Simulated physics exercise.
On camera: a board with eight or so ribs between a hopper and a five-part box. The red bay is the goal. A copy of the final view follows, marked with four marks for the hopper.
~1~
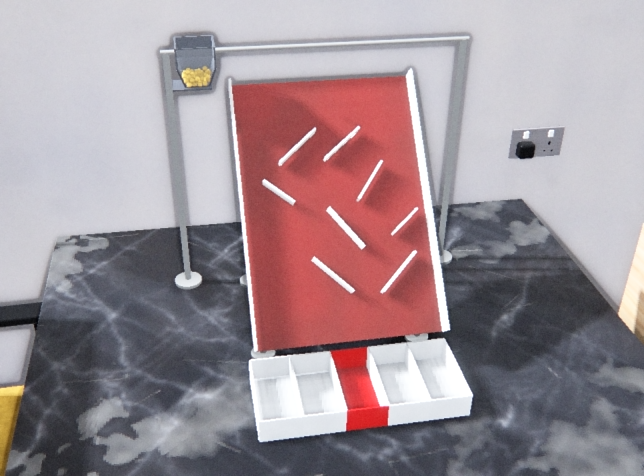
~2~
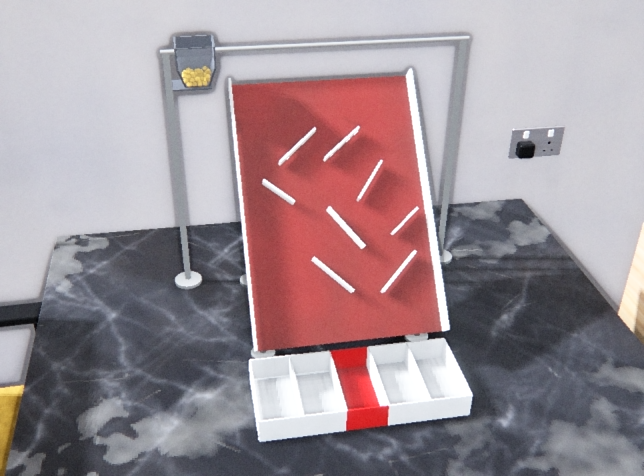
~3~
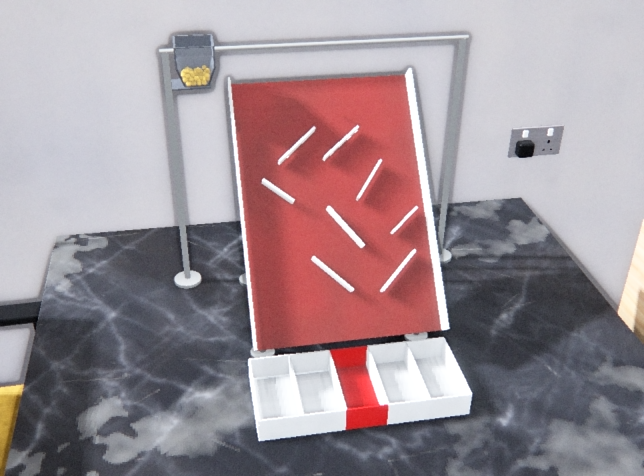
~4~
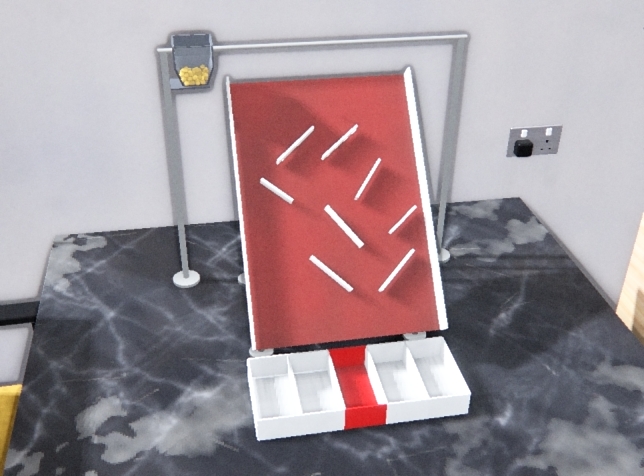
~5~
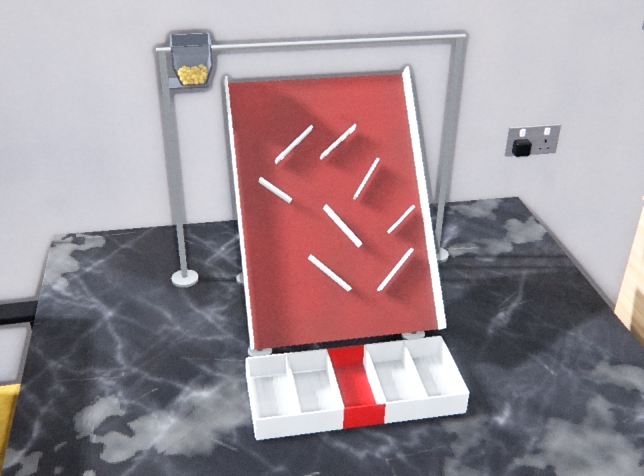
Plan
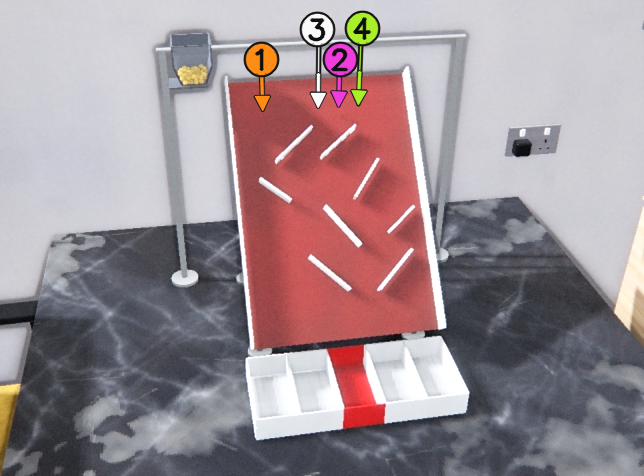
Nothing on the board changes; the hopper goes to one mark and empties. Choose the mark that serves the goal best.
The best mark is 4.
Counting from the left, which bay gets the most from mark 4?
It is the third one.
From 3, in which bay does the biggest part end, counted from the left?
It is the fourth one.
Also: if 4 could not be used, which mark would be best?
That is mark 2.
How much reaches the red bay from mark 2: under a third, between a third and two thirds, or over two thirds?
Mark 2 gives under a third.
On the marked copy, mark 1 meets the board at (262, 105); mark 2 meets the board at (338, 101); mark 3 meets the board at (318, 102); mark 4 meets the board at (358, 99).
With 1, not one piece in the red bay, the larger part in other bays, about a tenth outside the box.
With 2, about a tenth in the red bay, the larger part in other bays.
With 3, not one piece in the red bay, almost all in other bays, just a few outside the box.
With 4, roughly half in the red bay, roughly a third in other bays, just a few outside the box.
